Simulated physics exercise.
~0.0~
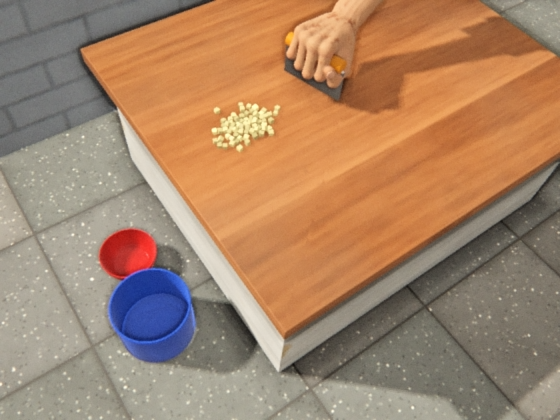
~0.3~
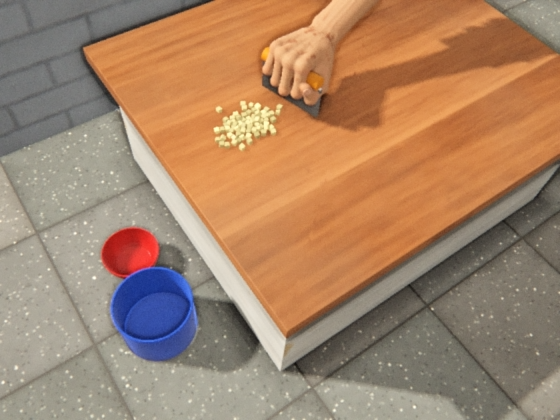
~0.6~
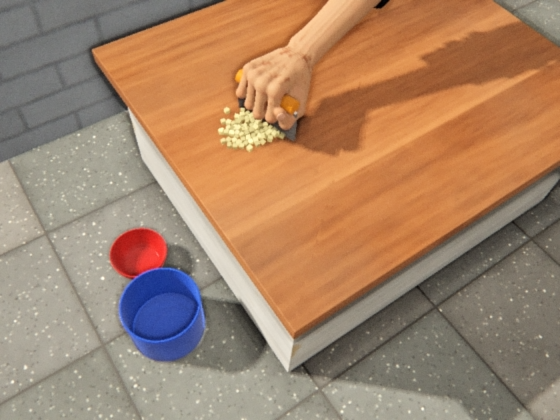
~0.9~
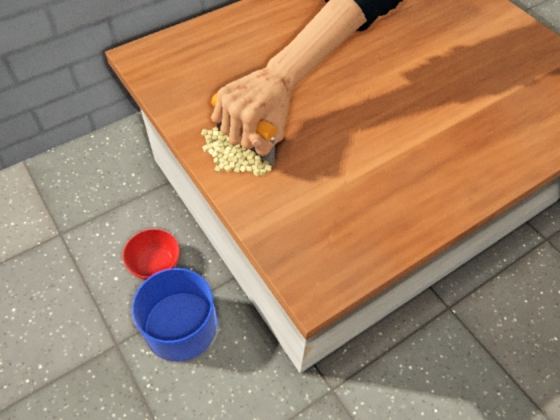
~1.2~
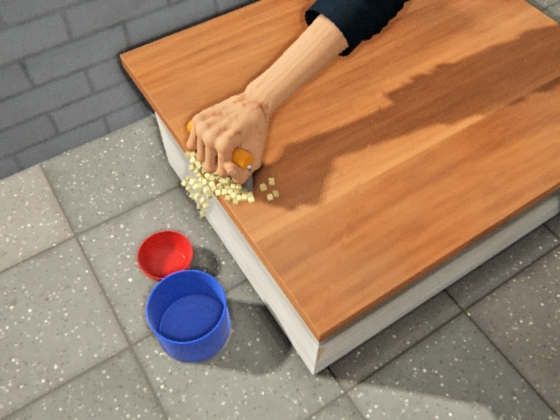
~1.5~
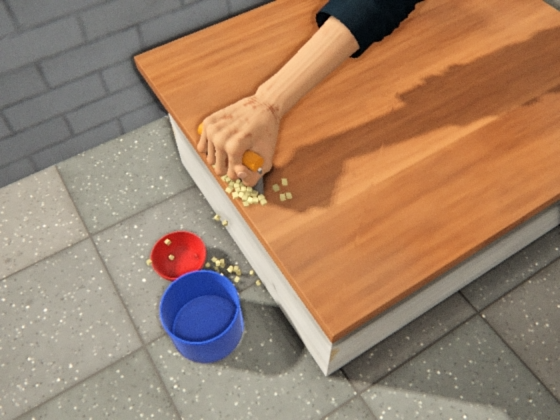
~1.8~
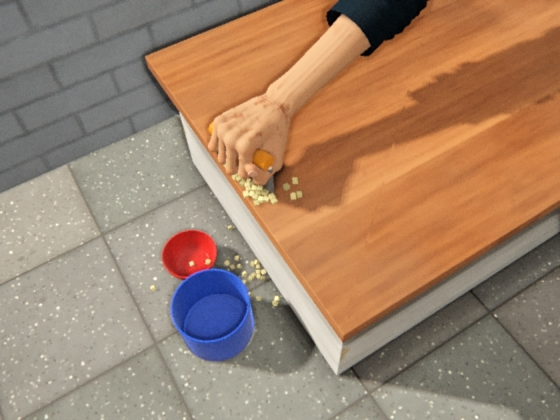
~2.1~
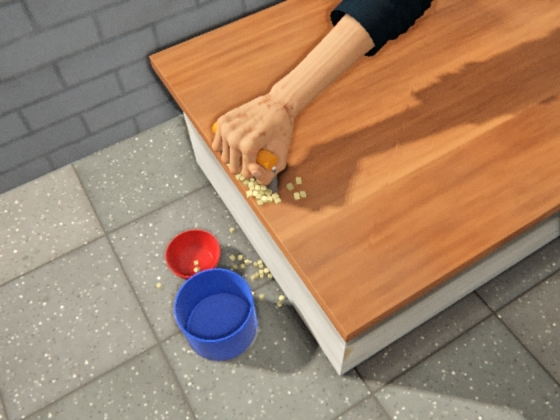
A hand sweeping potato cubes across a wooden top with a scraper, many missing the bowl and pot, others staying on top.
